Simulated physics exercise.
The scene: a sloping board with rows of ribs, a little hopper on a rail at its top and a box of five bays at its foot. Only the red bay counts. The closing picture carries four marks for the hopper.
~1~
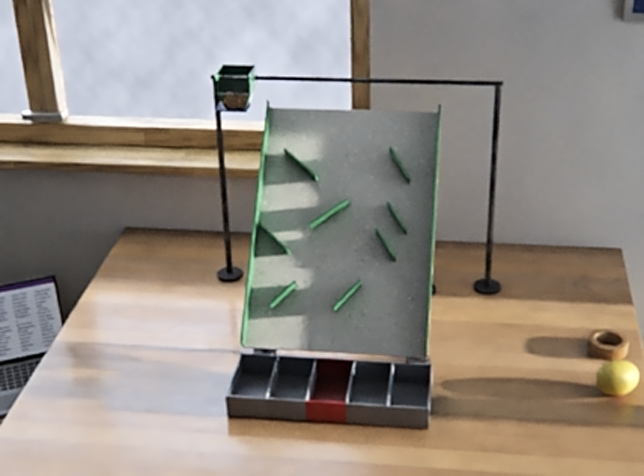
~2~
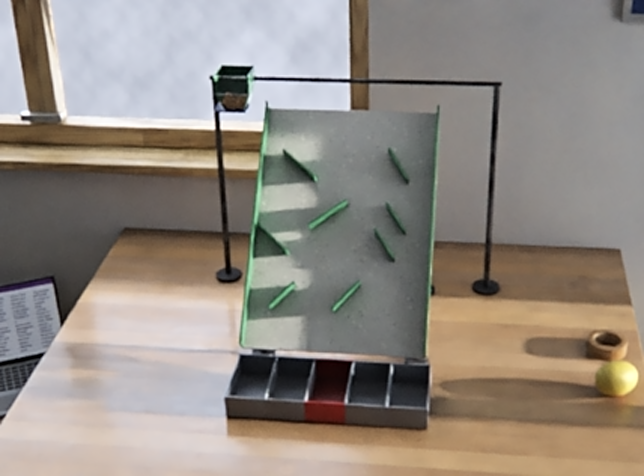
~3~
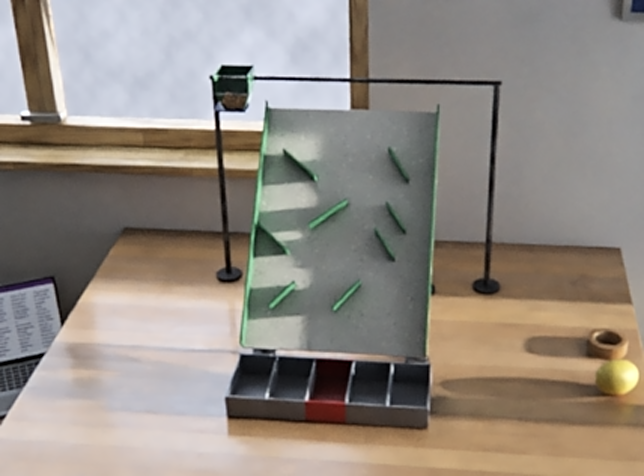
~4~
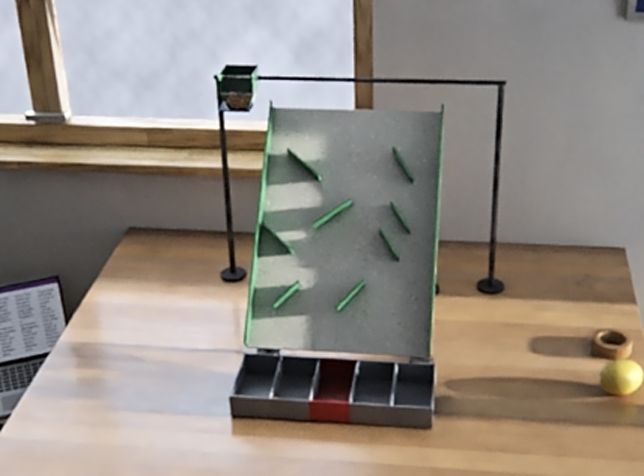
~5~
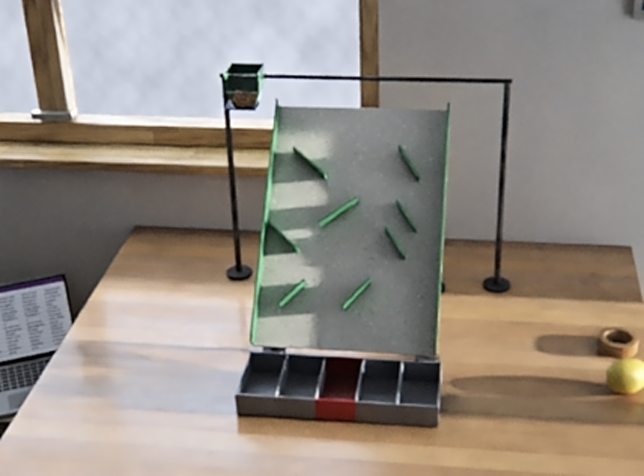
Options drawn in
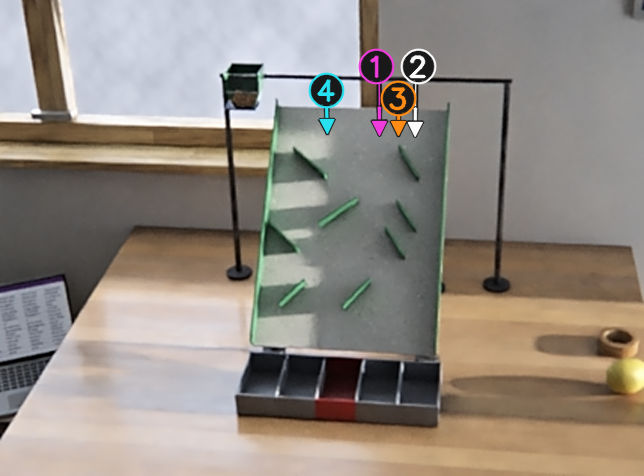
The footage shows a sloping board with green ribs on a wooden table, a small hopper at its upper left and a box of bays with one red at its foot; nothing moves except the view, which shifts slightly.
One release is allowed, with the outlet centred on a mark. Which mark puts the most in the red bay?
Take 4.
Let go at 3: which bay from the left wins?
The fifth.
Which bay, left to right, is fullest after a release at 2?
The fifth from the left.
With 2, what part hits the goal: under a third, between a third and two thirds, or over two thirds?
Under a third.
On the marked copy, mark 1 meets the board at (379, 130); mark 2 meets the board at (415, 131); mark 3 meets the board at (398, 130); mark 4 meets the board at (327, 128).
For mark 1, a small share in the red bay, the bulk in other bays, a small share outside the box.
For mark 2, only a few in the red bay, the bulk in other bays, close to a quarter outside the box.
For mark 3, a small share in the red bay, the bulk in other bays, a small share outside the box.
For mark 4, close to a third in the red bay, close to half in other bays, a small share outside the box.
